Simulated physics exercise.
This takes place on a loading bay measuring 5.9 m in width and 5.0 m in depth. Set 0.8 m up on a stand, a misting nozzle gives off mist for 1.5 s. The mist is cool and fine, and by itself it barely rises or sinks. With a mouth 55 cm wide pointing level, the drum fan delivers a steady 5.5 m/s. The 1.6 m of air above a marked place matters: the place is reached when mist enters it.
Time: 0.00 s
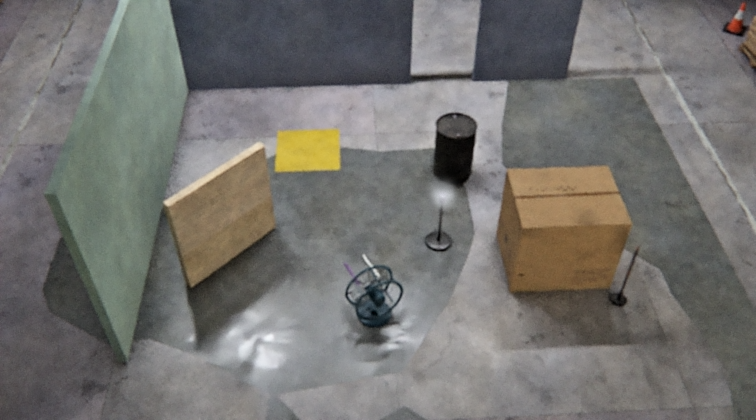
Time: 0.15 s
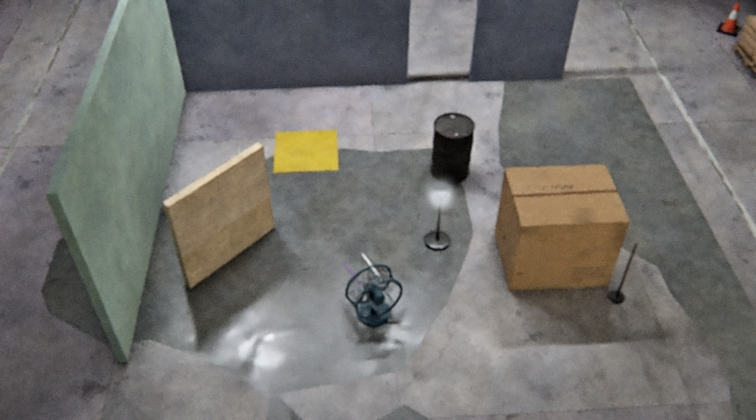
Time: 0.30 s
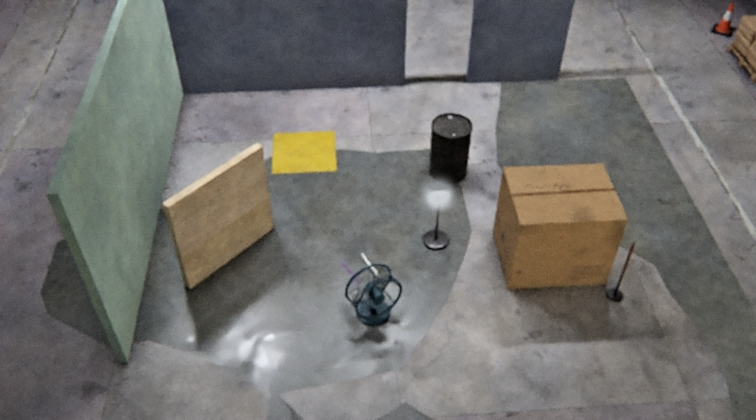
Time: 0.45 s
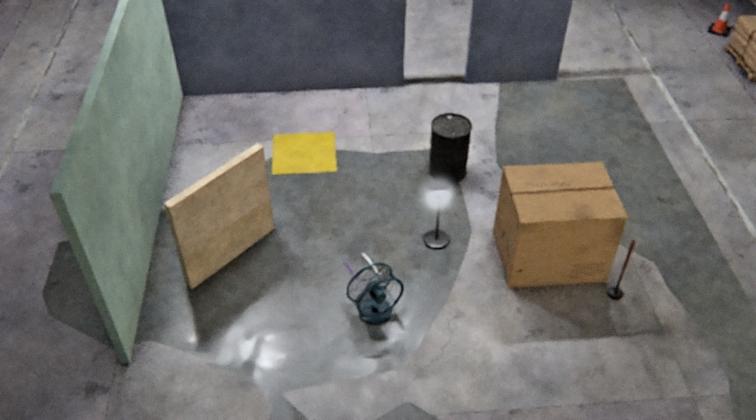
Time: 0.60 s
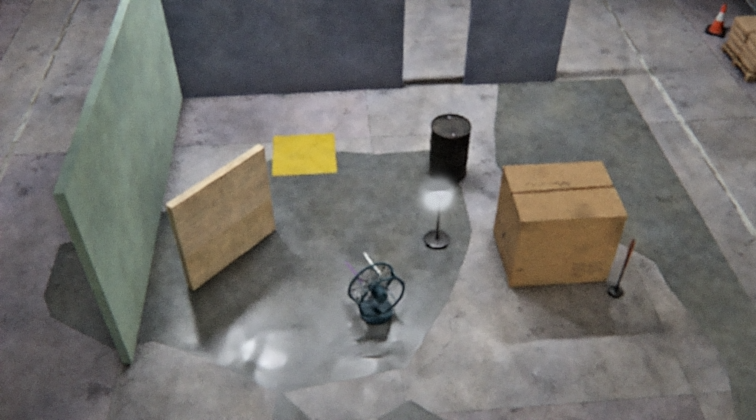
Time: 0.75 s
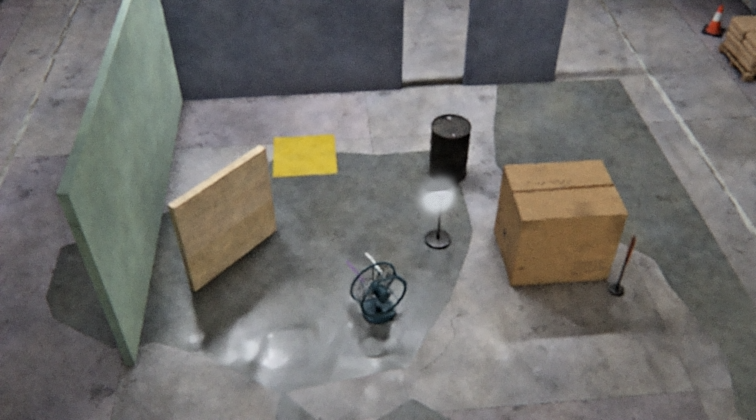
A small puff of mist hung over a nozzle on a stand, between a dark barrel and a large carton, and barely shifted while the drum fan stood nearby on the gray floor.
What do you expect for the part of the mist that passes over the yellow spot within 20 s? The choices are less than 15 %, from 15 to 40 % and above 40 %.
The share that passes there is above 40 %.
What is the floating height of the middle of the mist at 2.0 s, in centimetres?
70 cm.
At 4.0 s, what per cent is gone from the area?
Some 0 in a hundred.
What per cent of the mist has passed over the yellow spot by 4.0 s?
Close to 0 %.
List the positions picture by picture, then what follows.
In the first picture, the mist is thickest near (442, 193), the misting nozzle on a stand stands at (442, 203) and the drum fan is at (374, 293).
In the second picture, the mist is thickest near (440, 193) and the yellow spot is centred on (306, 151).
In the third picture, the mist is thickest near (438, 193).
In the fourth picture, the mist is thickest near (438, 193), the top of a large carton is at (563, 191) and the top of a barrel is at (452, 125).
In the fifth picture, the mist is thickest near (437, 193).
In the sixth picture, the mist is thickest near (437, 194) and a ribbon ends at (626, 263).
By 2.0 s we count, 0 % has passed over the yellow spot, with 100 % still about or yet to come, and the middle of the rest is near (429, 202).
By 4.0 s we count, 0 % has passed over the yellow spot, with 100 % still about or yet to come, and the middle of the rest is near (409, 225).
By 8.0 s we count, 71 % has passed over the yellow spot, with 90 % still about or yet to come, and the middle of the rest is near (297, 103).
By 20.0 s we count, 91 % has passed over the yellow spot, with 12 % still about or yet to come.
